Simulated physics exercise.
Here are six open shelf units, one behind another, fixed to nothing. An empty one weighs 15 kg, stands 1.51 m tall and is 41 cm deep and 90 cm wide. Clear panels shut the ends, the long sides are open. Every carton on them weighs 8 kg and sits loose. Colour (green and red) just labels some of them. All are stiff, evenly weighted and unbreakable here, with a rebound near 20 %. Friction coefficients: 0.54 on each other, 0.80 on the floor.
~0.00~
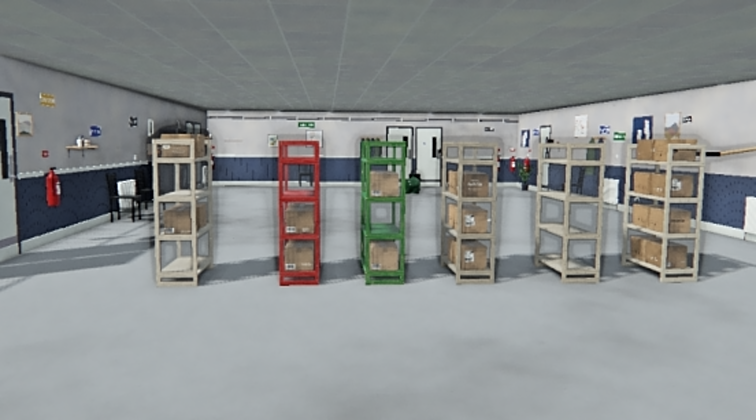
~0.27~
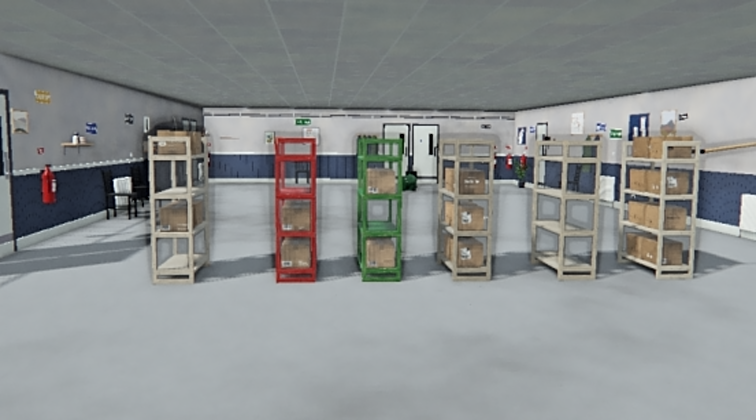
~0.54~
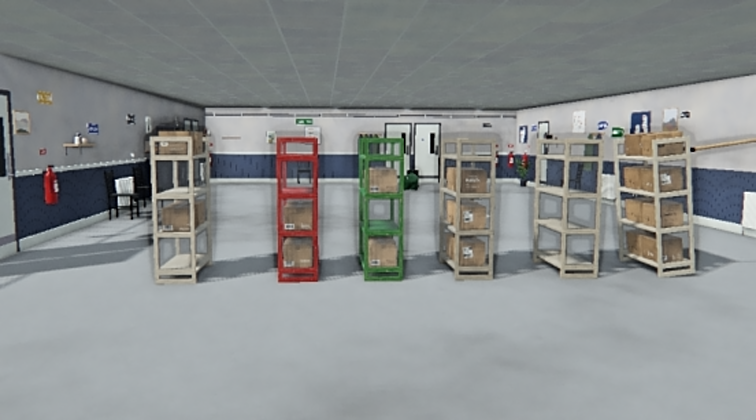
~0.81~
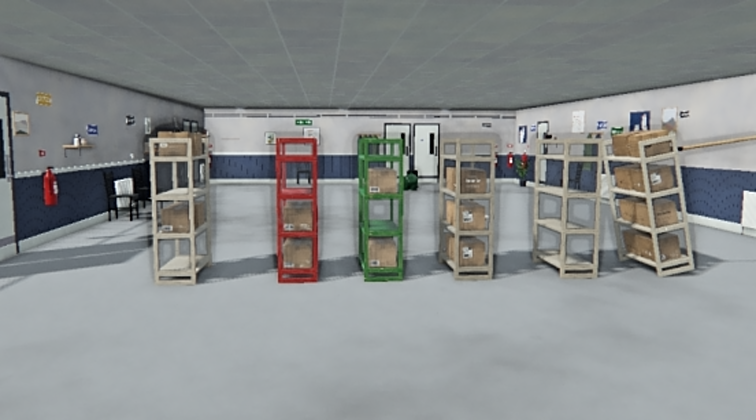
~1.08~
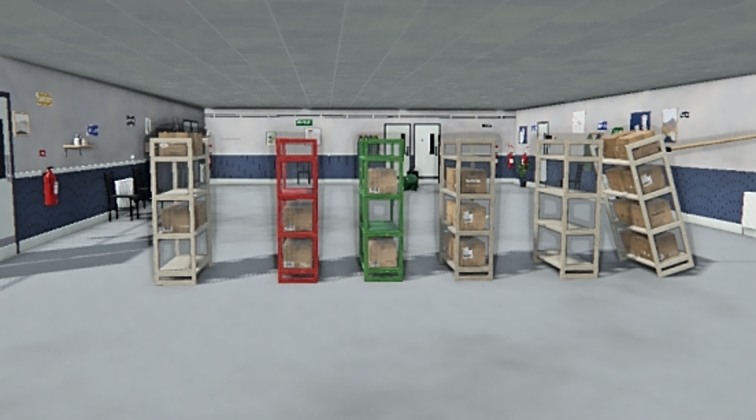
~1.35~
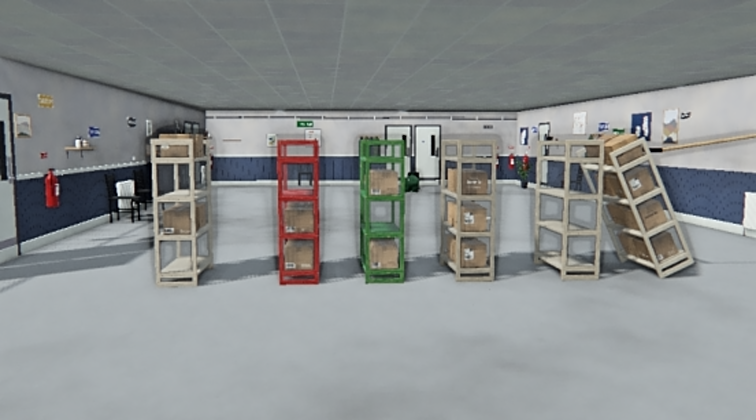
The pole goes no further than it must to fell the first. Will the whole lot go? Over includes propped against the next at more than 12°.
Here not all go over.
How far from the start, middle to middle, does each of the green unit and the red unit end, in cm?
Green 30, red 10.
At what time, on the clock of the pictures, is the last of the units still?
Around 4.5 s.
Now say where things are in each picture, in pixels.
In the first picture (each place is the centre of the face we see best), pole end (719, 154) 12 cm from the first unit; red unit (299, 214); green unit (386, 214); the others all in place.
In the second picture, pole end (703, 152) pushing; green unit (382, 211).
In the third picture, pole end (694, 149) pushing; red unit (297, 211); the others all in place.
In the fourth picture, pole end (681, 149) pushing; red unit (297, 212); the others all in place.
In the fifth picture, pole end (670, 149) pushing; red unit (297, 212); the others all in place.
In the sixth picture, pole end (661, 150) stopped; red unit (298, 213); green unit (385, 213); the others all in place.
By 1.76 s, 4 cartons spilt or dropped; 1 of the 5 other units over.
By 2.24 s, 6 cartons spilt or dropped; 2 of the 5 other units over.
By 3.22 s, 8 cartons spilt or dropped; 3 of the 5 other units over; green unit tilted 17°.
When it is over (4.6 s), 10 cartons spilt or dropped; 3 of the 5 other units over; green unit tilted 24°; red unit tilted 5°. Two left standing. In pixels of the last frame, middles, green unit near (352, 207), red unit near (294, 207).
